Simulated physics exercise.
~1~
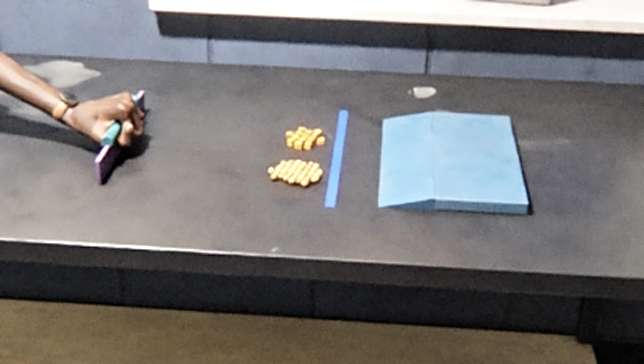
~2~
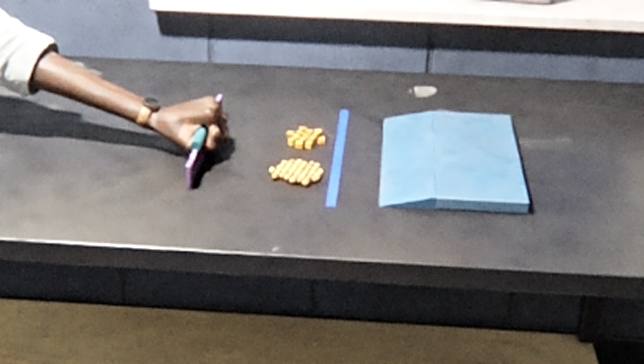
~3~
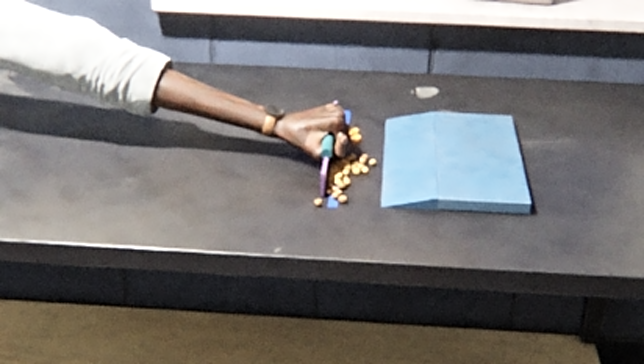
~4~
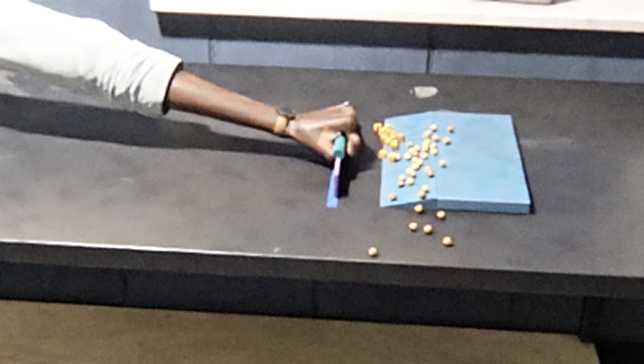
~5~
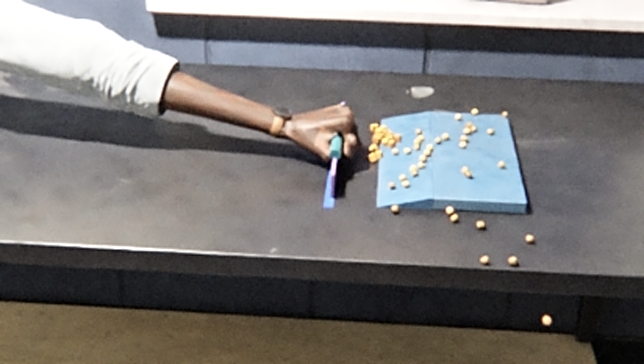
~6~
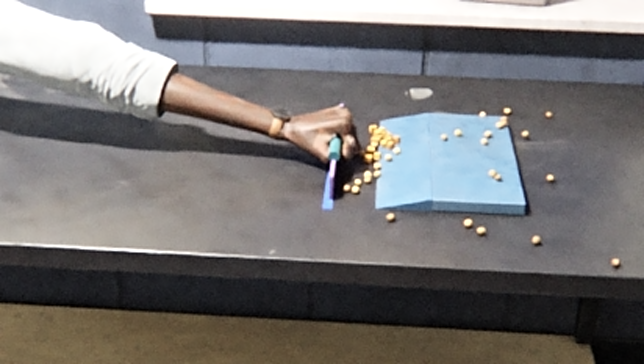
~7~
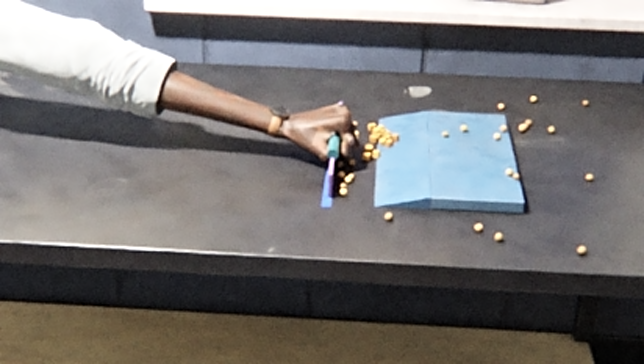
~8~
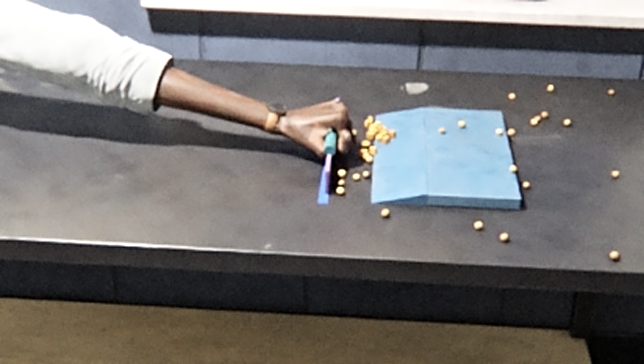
A hand sweeps a scraper right to blue tape, scattering orange bits across and around a blue ramp.
